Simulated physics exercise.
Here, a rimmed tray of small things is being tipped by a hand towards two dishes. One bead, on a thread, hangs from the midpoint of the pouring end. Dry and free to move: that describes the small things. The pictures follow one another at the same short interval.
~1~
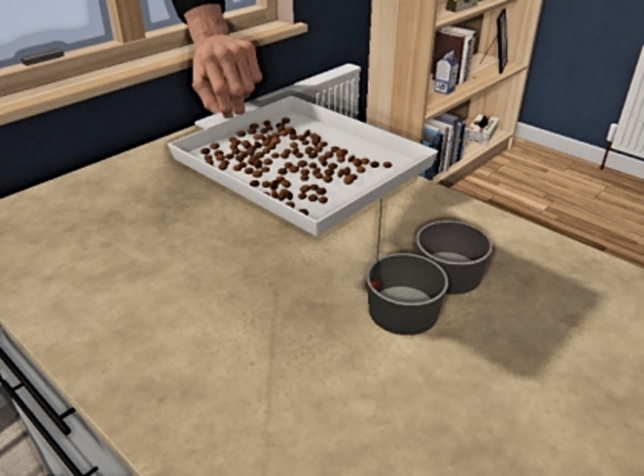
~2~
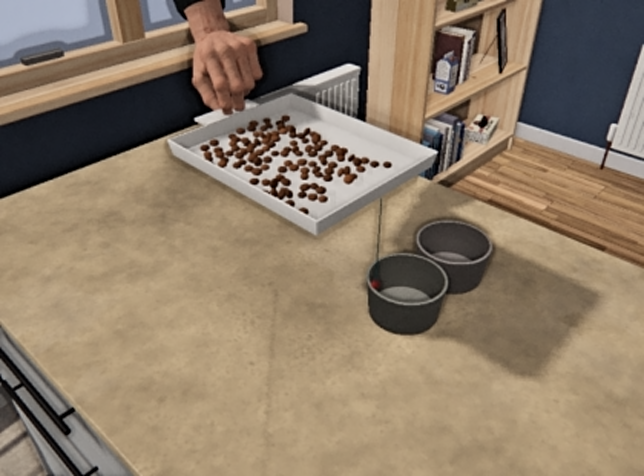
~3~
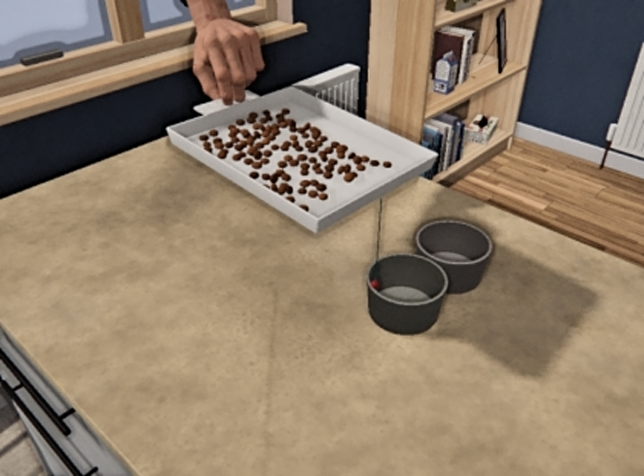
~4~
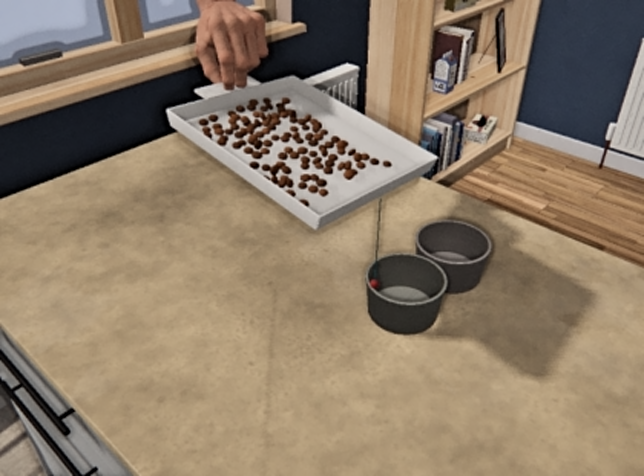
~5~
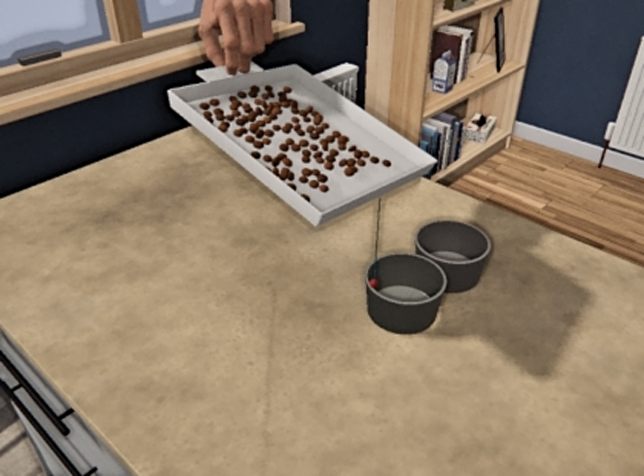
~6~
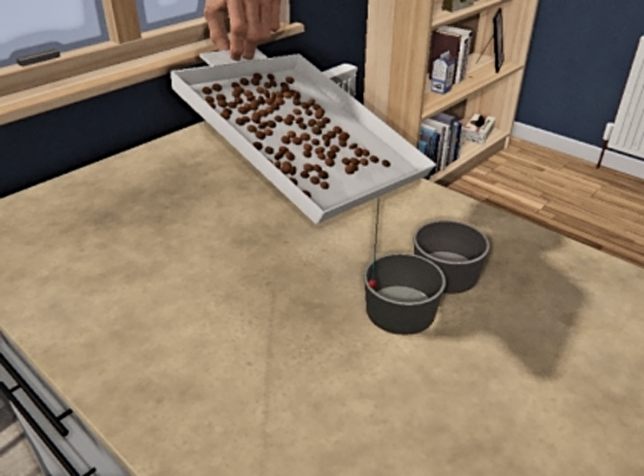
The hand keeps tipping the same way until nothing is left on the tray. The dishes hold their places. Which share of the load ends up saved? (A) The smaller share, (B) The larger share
The larger share (B).
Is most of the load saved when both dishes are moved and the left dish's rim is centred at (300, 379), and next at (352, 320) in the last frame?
Try 1: A minority of it. Try 2: A majority of it.
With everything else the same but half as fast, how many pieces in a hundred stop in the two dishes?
It would be close to 80 per cent.
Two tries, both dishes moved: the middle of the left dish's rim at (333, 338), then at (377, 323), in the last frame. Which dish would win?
For the first placement, the right-side one; for the second placement, the right-side one.
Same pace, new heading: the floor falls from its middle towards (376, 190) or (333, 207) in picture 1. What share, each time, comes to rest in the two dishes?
The first try gives close to 30 percent; the next gives 0 percent.
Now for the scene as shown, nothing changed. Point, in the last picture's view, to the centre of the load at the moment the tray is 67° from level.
In the last view, the load is centred close to (405, 176).
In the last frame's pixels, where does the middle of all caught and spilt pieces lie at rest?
At about (417, 302).
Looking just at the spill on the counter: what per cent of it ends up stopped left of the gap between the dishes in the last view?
Estimate: About 30 percent.
Soon, tray tipped steeply; nearly all on the tray; a small part in the air.
A while on, tray tipped past a quarter turn; about a quarter on the tray; about a third in the left dish; a small part in the right dish; about a quarter outside both; about a quarter in the air.
Towards the end, tray tipped past a quarter turn; about two thirds in the left dish; a small part in the right dish; about a quarter outside both.
Finally, tray tipped past a quarter turn; about two thirds in the left dish; a small part in the right dish; about a quarter outside both.
